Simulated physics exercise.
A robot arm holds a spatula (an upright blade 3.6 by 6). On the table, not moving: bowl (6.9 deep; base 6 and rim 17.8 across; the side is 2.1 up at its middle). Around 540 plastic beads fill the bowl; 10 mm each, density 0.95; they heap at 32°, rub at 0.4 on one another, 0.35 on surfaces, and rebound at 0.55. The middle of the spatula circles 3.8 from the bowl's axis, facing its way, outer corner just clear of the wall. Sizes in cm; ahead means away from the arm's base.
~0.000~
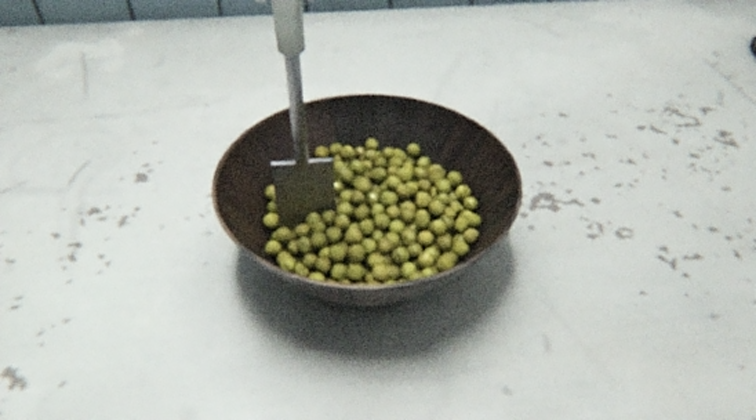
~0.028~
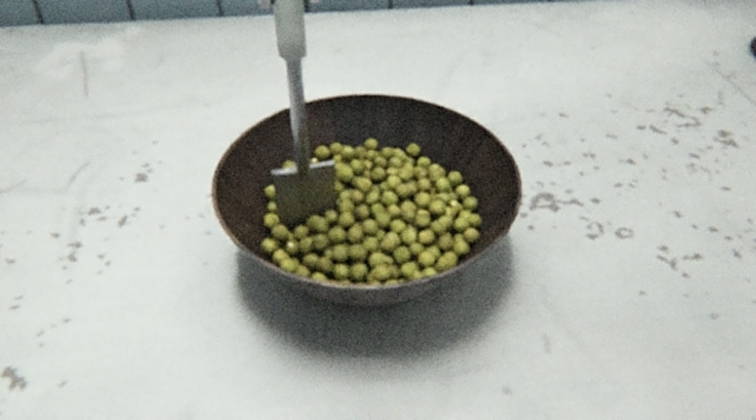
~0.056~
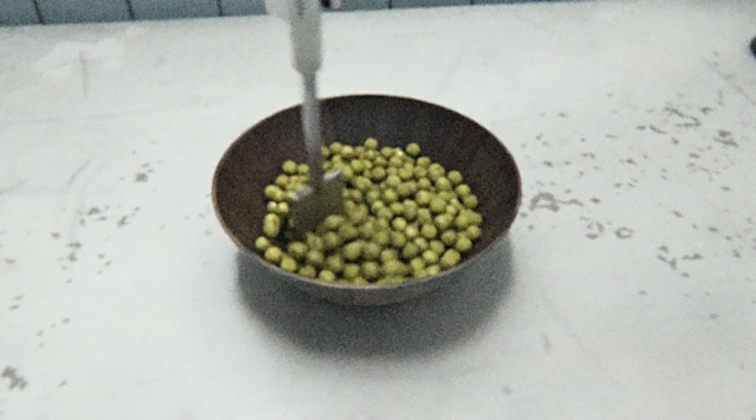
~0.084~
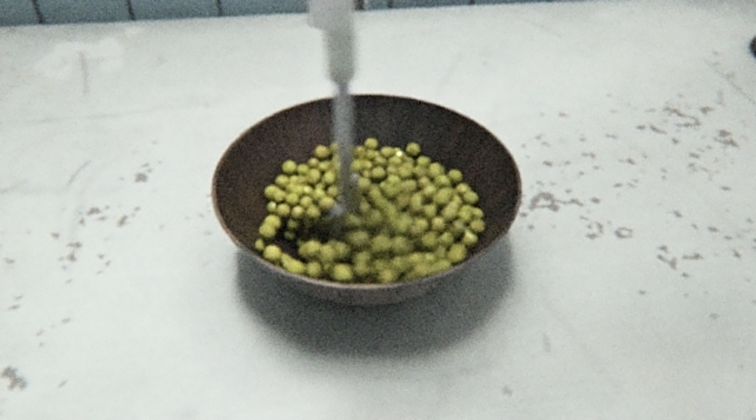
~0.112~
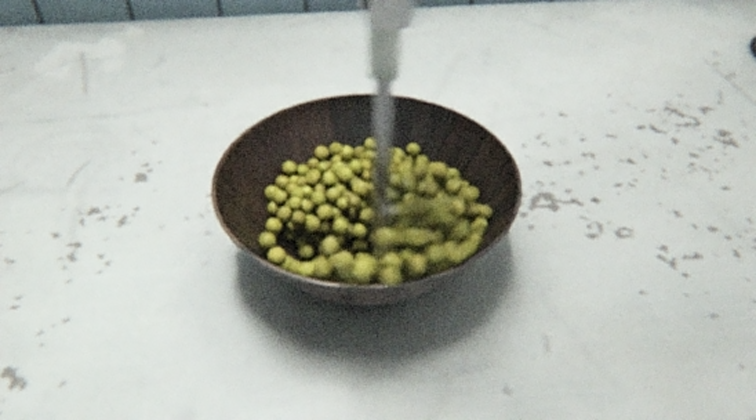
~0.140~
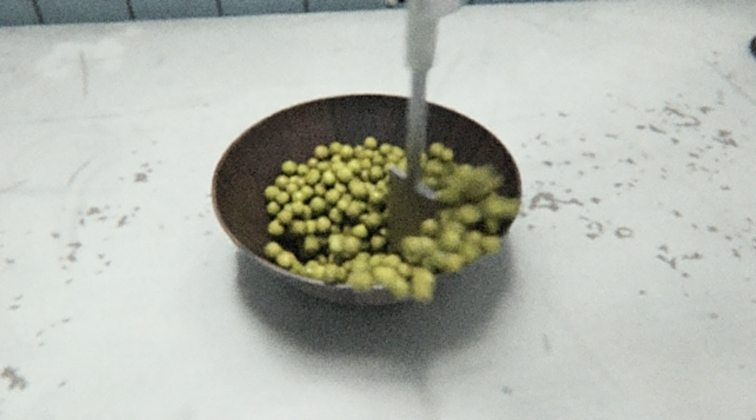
Green beads in a dark bowl being pushed rightward by a sweeping spatula, bunching up against the right side and rim.
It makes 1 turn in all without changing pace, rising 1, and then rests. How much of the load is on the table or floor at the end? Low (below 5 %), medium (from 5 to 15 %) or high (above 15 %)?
Share on the table or floor: High (above 15 %).
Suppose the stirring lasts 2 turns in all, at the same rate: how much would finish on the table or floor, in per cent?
It would be near 35 per cent.
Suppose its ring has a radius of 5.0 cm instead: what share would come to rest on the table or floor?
It would be near 15 per cent.
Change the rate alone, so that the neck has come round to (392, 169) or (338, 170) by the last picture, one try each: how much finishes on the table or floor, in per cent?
About 20 and 5 per cent.
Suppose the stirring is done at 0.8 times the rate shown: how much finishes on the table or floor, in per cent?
About 15 per cent.
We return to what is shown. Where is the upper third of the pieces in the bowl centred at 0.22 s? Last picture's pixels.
Around (419, 144).
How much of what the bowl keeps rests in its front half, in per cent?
About 55 per cent.
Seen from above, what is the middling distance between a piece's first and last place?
About 6 cm.
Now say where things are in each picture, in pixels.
The first picture shows spatula neck at (300, 140), 0° round; upper third of the load around (375, 200), from x 270 to 475, top at y 145; 545 in the bowl.
The second picture shows spatula neck at (301, 146), 10° round; upper third of the load around (371, 202), from x 270 to 475, top at y 145.
The third picture shows spatula neck at (316, 161), 38° round; upper third of the load around (371, 213), from x 265 to 475, top at y 145.
The fourth picture shows spatula neck at (346, 171), 67° round; upper third of the load around (385, 218), from x 265 to 480, top at y 145.
The fifth picture shows spatula neck at (382, 171), 96° round; upper third of the load around (408, 222), from x 265 to 485, top at y 145; 544 in the bowl, 1 in flight or on the tool.
The sixth picture shows spatula neck at (414, 159), 125° round; upper third of the load around (436, 208), from x 270 to 510, top at y 145; 537 in the bowl, 8 in flight or on the tool.
After 0.22 s, 211° round, highest piece 12 above the table; 497 in the bowl, 48 in flight or on the tool.
After 0.30 s, 296° round, highest piece 11 above the table; 453 in the bowl, 28 on the table or floor, 64 in flight or on the tool.
After 0.54 s, 0° round, highest piece 8 above the table; 410 in the bowl, 134 on the table or floor, 1 in flight or on the tool.
After 1.24 s, 0° round, highest piece 6 above the table; 410 in the bowl, 135 on the table or floor.
At rest, 410 in the bowl, 135 on the table or floor. That is 25 % on the table or floor.
